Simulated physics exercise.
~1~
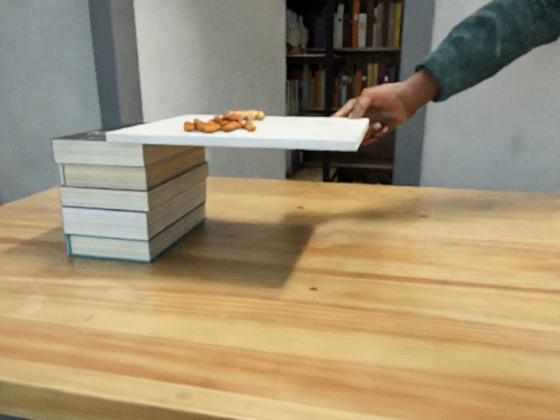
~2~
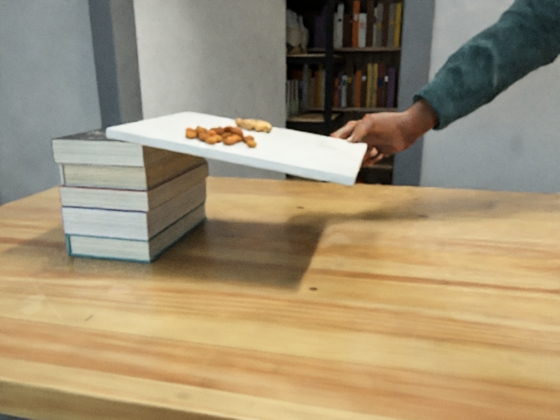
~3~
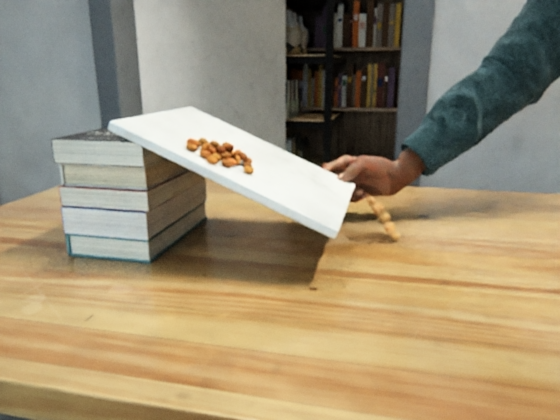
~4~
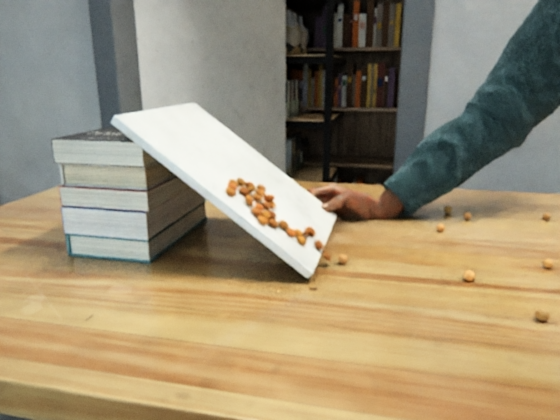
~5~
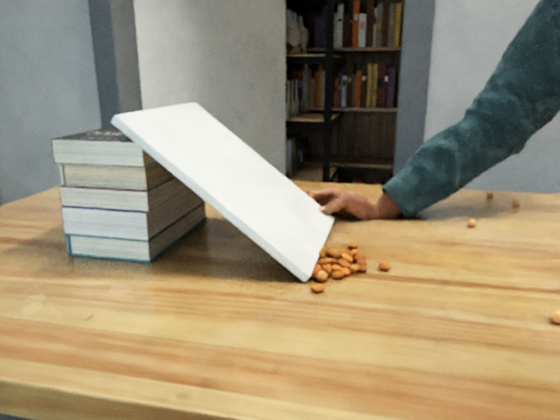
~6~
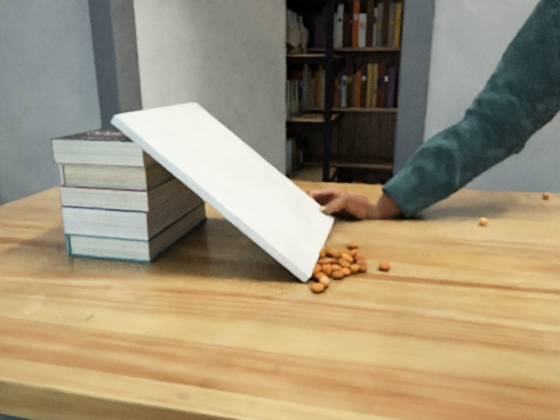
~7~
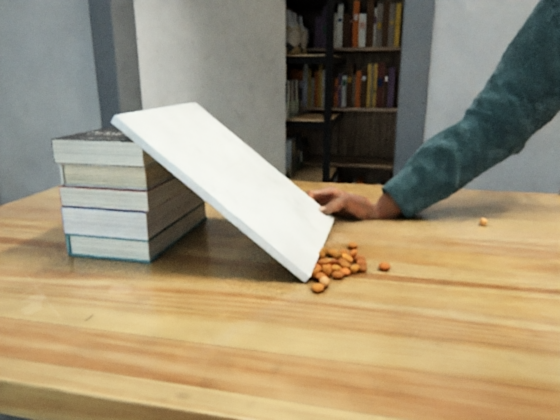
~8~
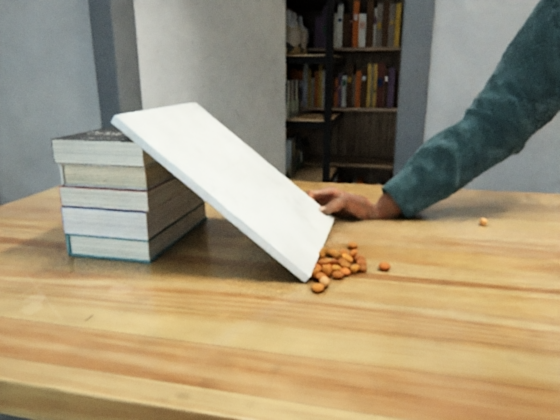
A hand lowers a white board until brown nuts slide into a pile below and paler pieces roll away.
